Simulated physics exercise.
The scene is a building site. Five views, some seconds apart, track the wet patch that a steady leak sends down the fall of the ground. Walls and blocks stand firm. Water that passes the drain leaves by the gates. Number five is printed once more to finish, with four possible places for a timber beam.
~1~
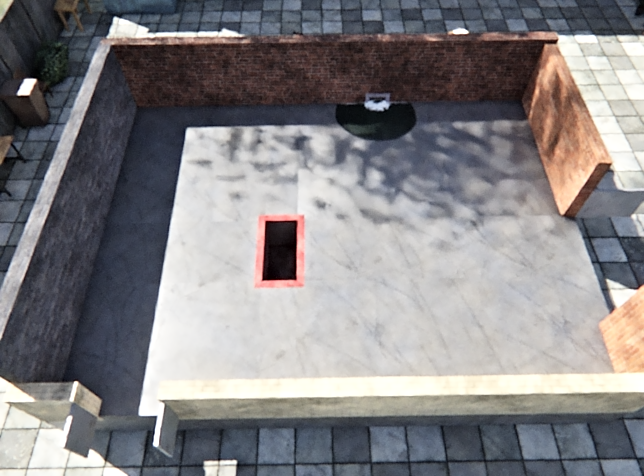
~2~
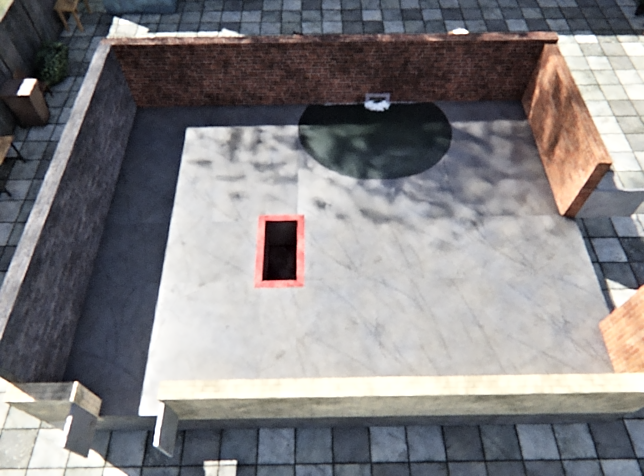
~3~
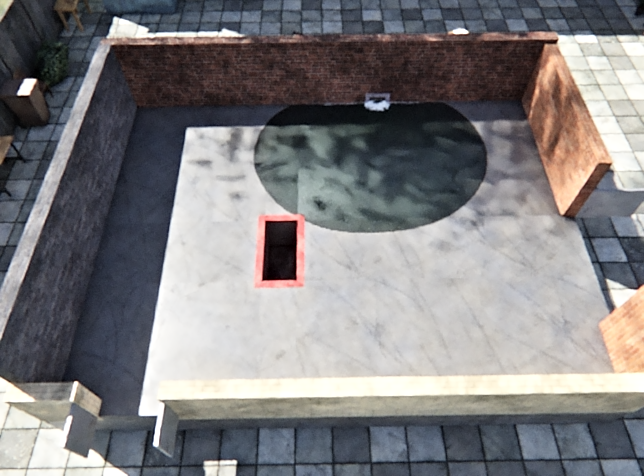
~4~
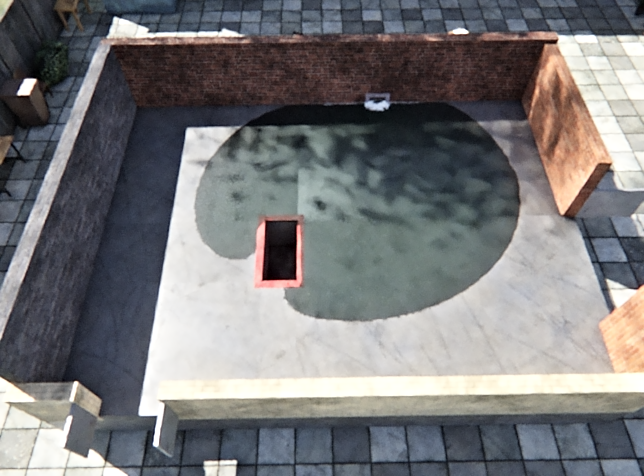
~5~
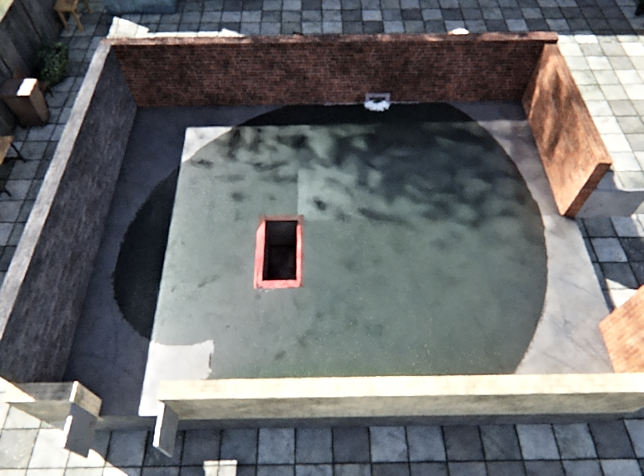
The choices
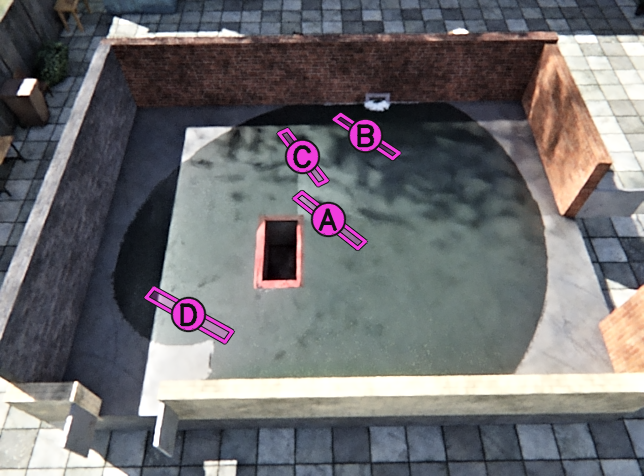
In the video, dark water spreads from an outfall at the back wall across the pale floor of a walled building site, reaching and surrounding a red-edged rectangular gully, then covering most of the ground toward the front wall.
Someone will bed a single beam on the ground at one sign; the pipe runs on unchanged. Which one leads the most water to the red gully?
Spot D.
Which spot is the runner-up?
That would be C.
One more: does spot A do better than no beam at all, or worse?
It is worse.
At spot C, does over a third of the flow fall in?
No.
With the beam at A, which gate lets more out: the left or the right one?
The left gate.
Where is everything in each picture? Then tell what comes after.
Outfall at (377, 99); red gully at (280, 250); open gate at (139, 399); open gate at (579, 267); water covers 3 % of the ground and shows as far out as (343, 127); red gully still dry.
Water covers 11 % of the ground and shows as far out as (411, 174); red gully still dry.
Water covers 24 % of the ground and shows as far out as (312, 219); red gully still dry.
Water covers 43 % of the ground and shows as far out as (350, 315); red gully taking water.
Water covers 66 % of the ground and shows as far out as (138, 323); red gully taking water.
On the marked copy, A from (298, 195) to (361, 244); B from (337, 116) to (395, 155); C from (283, 131) to (322, 182); D from (150, 292) to (228, 336).
For spot A, about 11 % of the stream runs into the red gully, about 84 % out by the gates.
For spot B, about 9 % of the stream runs into the red gully, about 87 % out by the gates.
For spot C, about 16 % of the stream runs into the red gully, about 79 % out by the gates.
For spot D, about 27 % of the stream runs into the red gully, about 70 % out by the gates.
